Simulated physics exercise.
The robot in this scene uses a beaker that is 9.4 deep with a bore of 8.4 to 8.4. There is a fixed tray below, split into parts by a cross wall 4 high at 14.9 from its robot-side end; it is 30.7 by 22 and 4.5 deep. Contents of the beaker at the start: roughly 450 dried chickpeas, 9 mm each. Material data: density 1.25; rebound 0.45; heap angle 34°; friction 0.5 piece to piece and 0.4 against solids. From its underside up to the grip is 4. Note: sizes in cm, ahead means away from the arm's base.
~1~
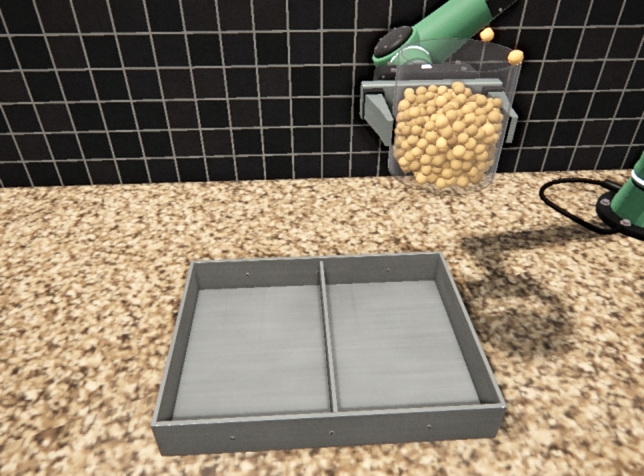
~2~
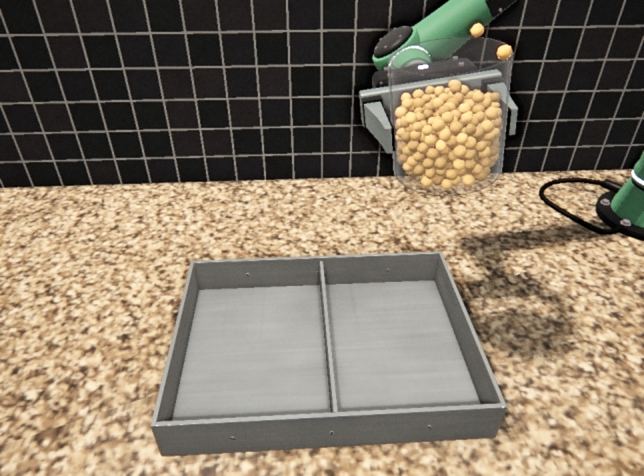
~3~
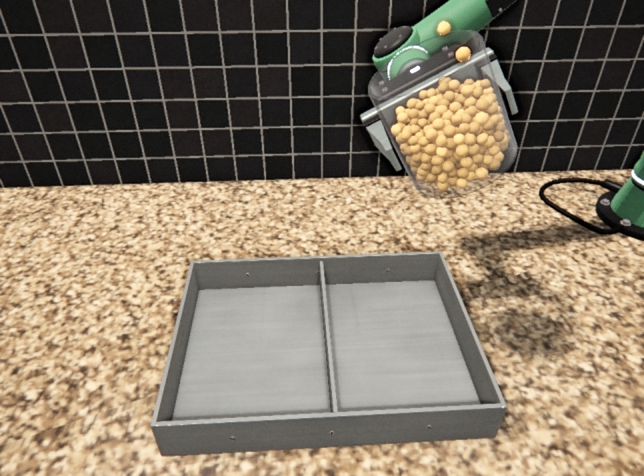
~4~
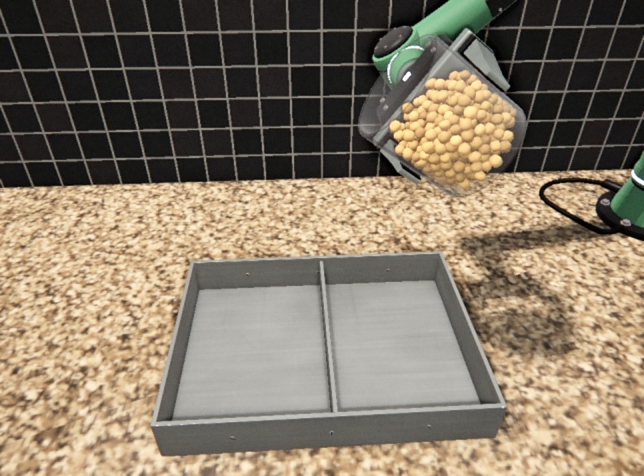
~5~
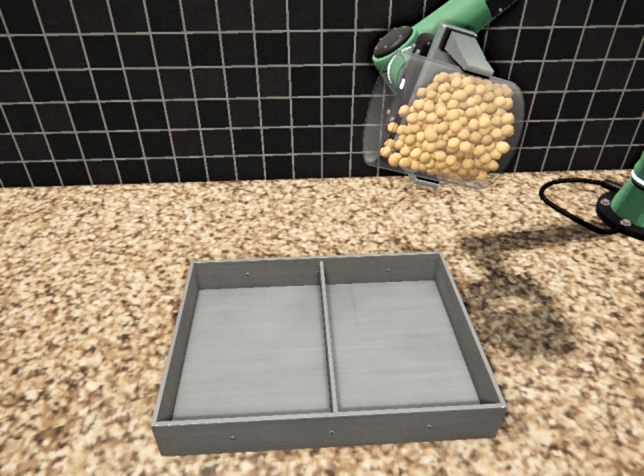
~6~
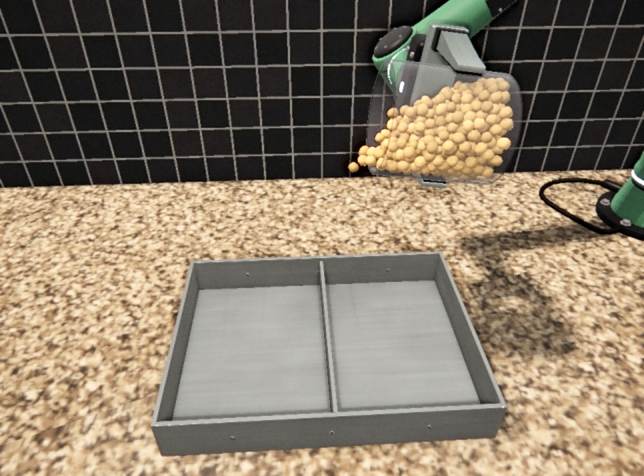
A green robot arm reaches in at the upper right over a speckled tan countertop, seen from a fixed, raised viewpoint facing a black tiled wall. It holds a clear beaker of pale yellow chickpeas above and behind a grey, two-part open tray, with another green piece and a black cable at right. The beaker tilts steadily leftward until almost sideways, and the chickpeas slide toward its mouth, bunching at the rim.
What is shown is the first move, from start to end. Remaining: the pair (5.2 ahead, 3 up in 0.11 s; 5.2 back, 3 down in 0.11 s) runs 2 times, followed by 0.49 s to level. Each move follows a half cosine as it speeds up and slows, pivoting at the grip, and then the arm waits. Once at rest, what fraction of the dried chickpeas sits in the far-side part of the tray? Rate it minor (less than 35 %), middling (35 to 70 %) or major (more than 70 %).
Major, more than 70 %.
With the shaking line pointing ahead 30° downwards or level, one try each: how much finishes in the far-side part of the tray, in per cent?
Near 50 and 65 percent respectively.
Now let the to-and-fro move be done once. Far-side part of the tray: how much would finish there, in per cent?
85 per cent or so.
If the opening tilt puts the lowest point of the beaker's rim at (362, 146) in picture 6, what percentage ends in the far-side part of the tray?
It comes out near 75 percent.
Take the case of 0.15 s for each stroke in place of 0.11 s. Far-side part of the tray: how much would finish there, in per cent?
75 %.
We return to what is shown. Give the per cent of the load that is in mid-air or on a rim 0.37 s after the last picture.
About 4 per cent.
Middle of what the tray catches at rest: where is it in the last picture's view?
Centre estimate: About (223, 350).
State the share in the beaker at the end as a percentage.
I'd estimate close to 0 percent finishes there.
Then, 0.37 s on, tilted 82° forward, highest piece 26 above the table; 377 in the far-side part, 50 on the table or floor, 4 in the robot-side part, 4 in the beaker, 17 in flight or on a rim.
Then, 0.74 s on, tilted 26° forward, highest piece 22 above the table; 378 in the far-side part, 67 on the table or floor, 6 in the robot-side part, 1 in the beaker.
Then, 1.13 s on, level, highest piece 24 above the table; 378 in the far-side part, 67 on the table or floor, 6 in the robot-side part, 1 in the beaker.
Then, 2.18 s on, level, highest piece 24 above the table; 378 in the far-side part, 67 on the table or floor, 6 in the robot-side part, 1 in the beaker.
In the end, 378 in the far-side part, 67 on the table or floor, 6 in the robot-side part, 1 in the beaker. That is 84 % in the far-side part of the tray.
